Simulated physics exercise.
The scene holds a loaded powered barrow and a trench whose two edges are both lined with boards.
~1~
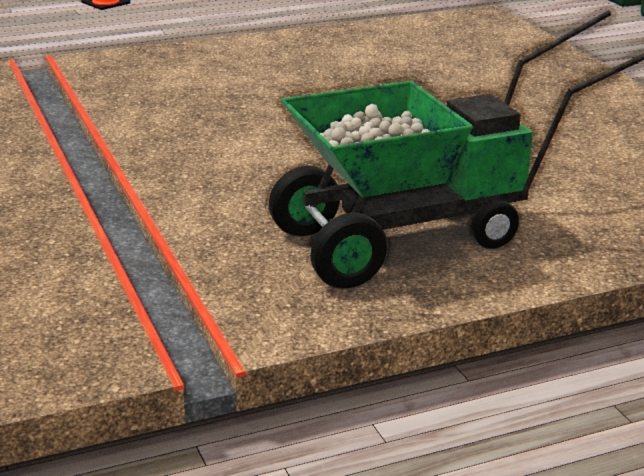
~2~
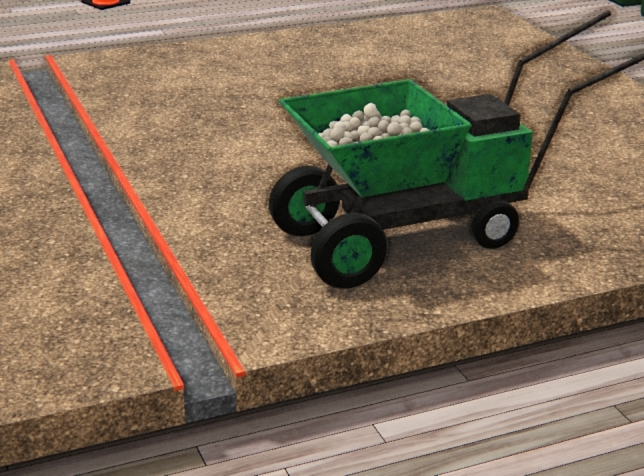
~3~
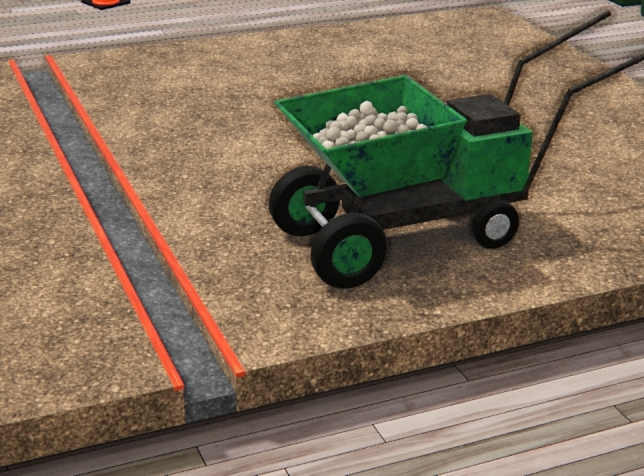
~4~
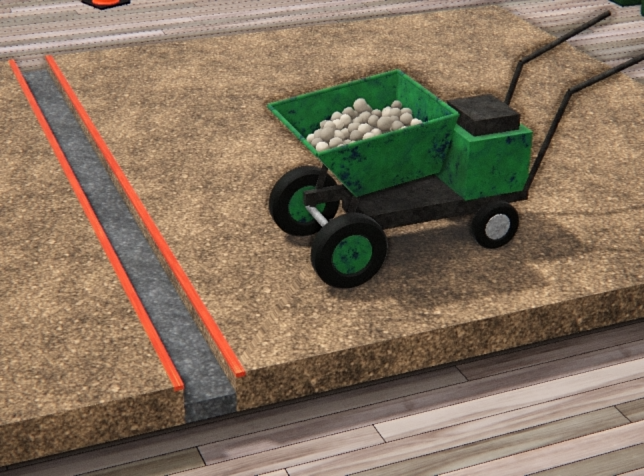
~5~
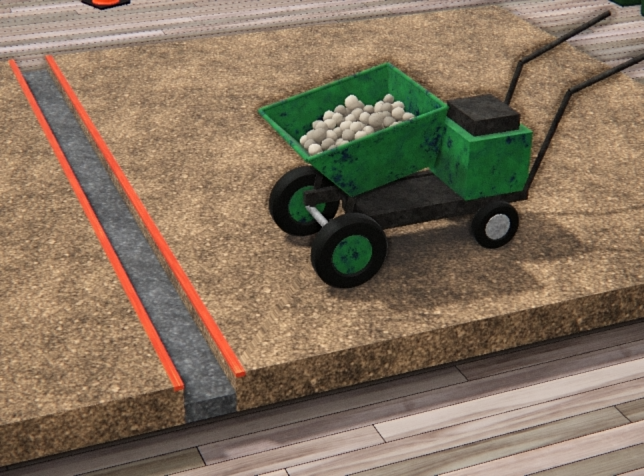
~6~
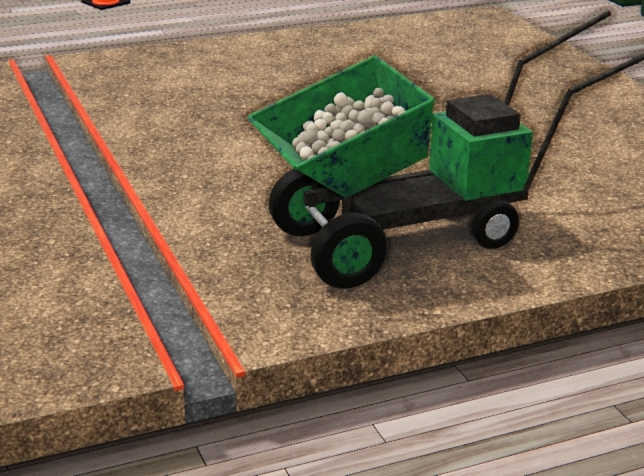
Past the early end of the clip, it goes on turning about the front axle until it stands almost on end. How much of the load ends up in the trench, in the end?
The trench receives the majority of the load.
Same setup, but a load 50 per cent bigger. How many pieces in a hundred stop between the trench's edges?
It lands at roughly 60 per cent.
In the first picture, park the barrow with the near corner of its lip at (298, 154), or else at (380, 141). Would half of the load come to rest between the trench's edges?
At the earlier place the greater portion ends between the edges, at the later place the lesser portion.
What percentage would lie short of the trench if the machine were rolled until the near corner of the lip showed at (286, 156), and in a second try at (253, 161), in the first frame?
I'd expect close to 0 per cent and then close to 0 per cent.
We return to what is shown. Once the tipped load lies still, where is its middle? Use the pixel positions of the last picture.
Near (168, 284), more or less.
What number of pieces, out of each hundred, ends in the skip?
I'd put it near 0 percent.
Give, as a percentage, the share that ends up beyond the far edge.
Estimate: Around 5 per cent.
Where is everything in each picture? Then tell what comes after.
The first picture shows lip of the skip (333, 149), level; top of the load (375, 134), river pebbles; first edge of the trench (220, 338); far edge (161, 351), the trench under half as wide as the skip, and shallow for its width.
The second picture shows lip of the skip (331, 149), level; top of the load (384, 126).
The third picture shows lip of the skip (326, 151), tipped barely; top of the load (380, 124).
The fourth picture shows lip of the skip (318, 155), tipped a little; top of the load (394, 121).
The fifth picture shows lip of the skip (308, 160), tipped a little; top of the load (386, 117).
The sixth picture shows lip of the skip (296, 168), tipped clearly; top of the load (378, 121); first edge of the trench (220, 338); far edge (161, 351).
Just after the last frame, skip tipped steeply; every one in the skip.
A moment on, skip tipped right over; almost all in the skip; about a tenth short of the trench; just a few in or heaped over the trench; just a few falling.
Further on, skip tipped right over; roughly a quarter in the skip; roughly a quarter short of the trench; roughly half in or heaped over the trench; just a few beyond it.
When it is over, skip tipped right over; roughly a quarter short of the trench; roughly two thirds in or heaped over the trench; about a tenth beyond it.
